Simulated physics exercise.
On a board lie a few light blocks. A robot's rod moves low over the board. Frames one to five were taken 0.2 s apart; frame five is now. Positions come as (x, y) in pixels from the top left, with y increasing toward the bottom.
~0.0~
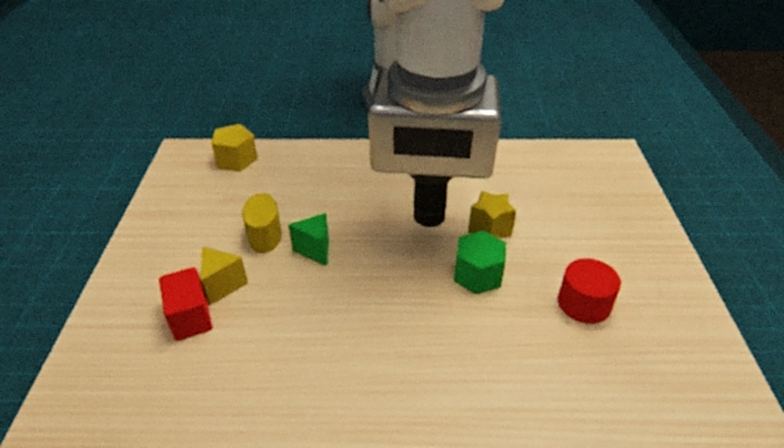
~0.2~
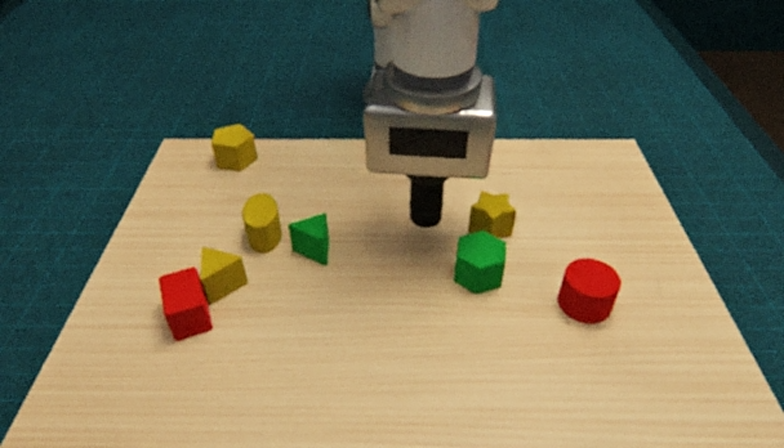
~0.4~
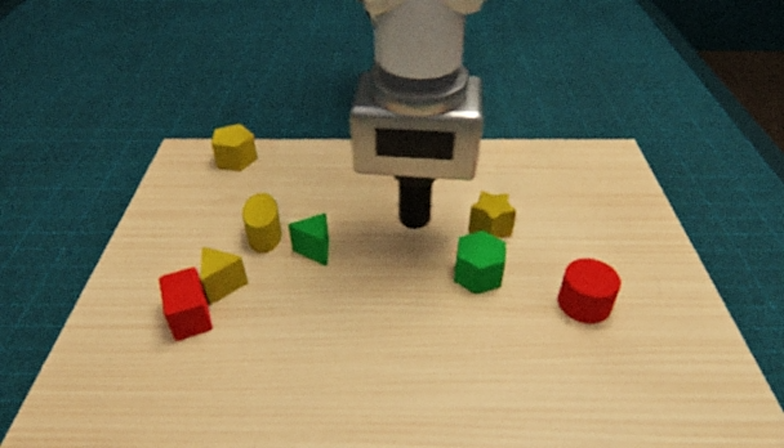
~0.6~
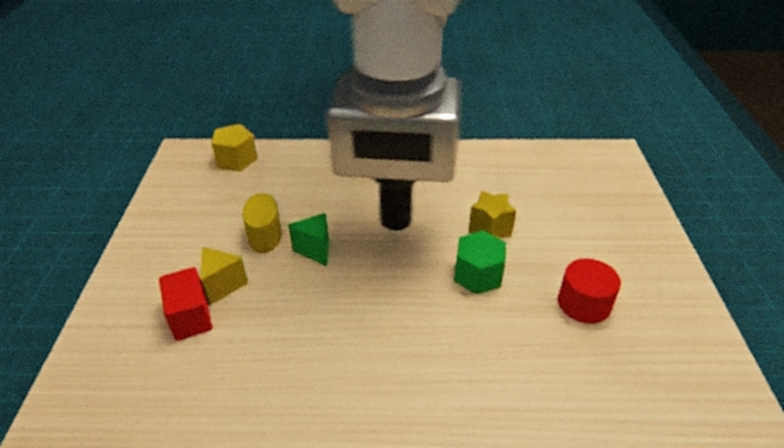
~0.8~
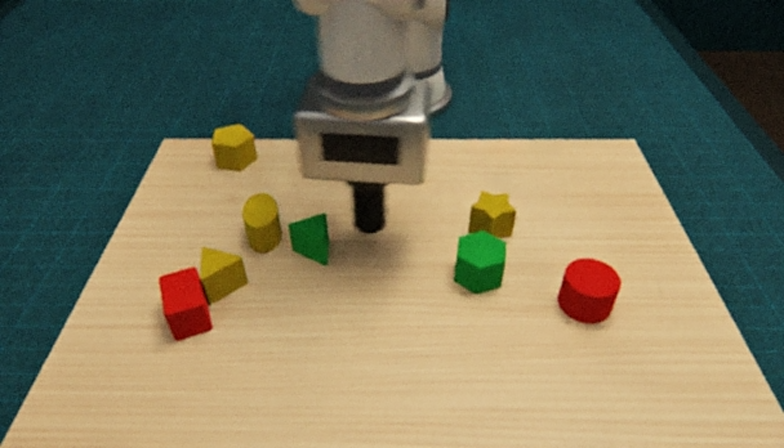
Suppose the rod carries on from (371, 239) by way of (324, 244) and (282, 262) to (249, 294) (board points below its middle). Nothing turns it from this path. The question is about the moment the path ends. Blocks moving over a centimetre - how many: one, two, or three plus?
Moved: More than two.
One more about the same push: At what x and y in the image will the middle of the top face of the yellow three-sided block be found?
The spot you're after is about (198, 274) in the image.
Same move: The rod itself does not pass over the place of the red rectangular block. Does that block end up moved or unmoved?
Gets moved.
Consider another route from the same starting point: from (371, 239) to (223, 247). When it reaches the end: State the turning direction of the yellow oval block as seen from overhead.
It twists clockwise.
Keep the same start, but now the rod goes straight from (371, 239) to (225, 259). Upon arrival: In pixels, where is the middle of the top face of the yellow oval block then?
It sits at (237, 206).
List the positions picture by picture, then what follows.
In the first picture, rod's lower end (429, 218); red rectangular block (180, 289); yellow three-sided block (215, 260); yellow oval block (260, 209); green three-sided block (312, 225).
In the second picture, rod (426, 218); blocks still.
In the third picture, rod (415, 219); blocks still.
In the fourth picture, rod (396, 221); blocks still.
In the fifth picture, rod (370, 224); red rectangular block (180, 289); yellow three-sided block (215, 260); yellow oval block (260, 209); green three-sided block (312, 225).
The first path, step by step. One third of the way, rod (321, 229); green three-sided block (293, 230), turned 35° anticlockwise.
Two thirds of the way, rod (278, 247); green three-sided block (245, 247), turned 15° anticlockwise.
At the end, rod (245, 278); red rectangular block (157, 298); yellow three-sided block (198, 274), turned 15° clockwise; yellow oval block still; green three-sided block (218, 248).
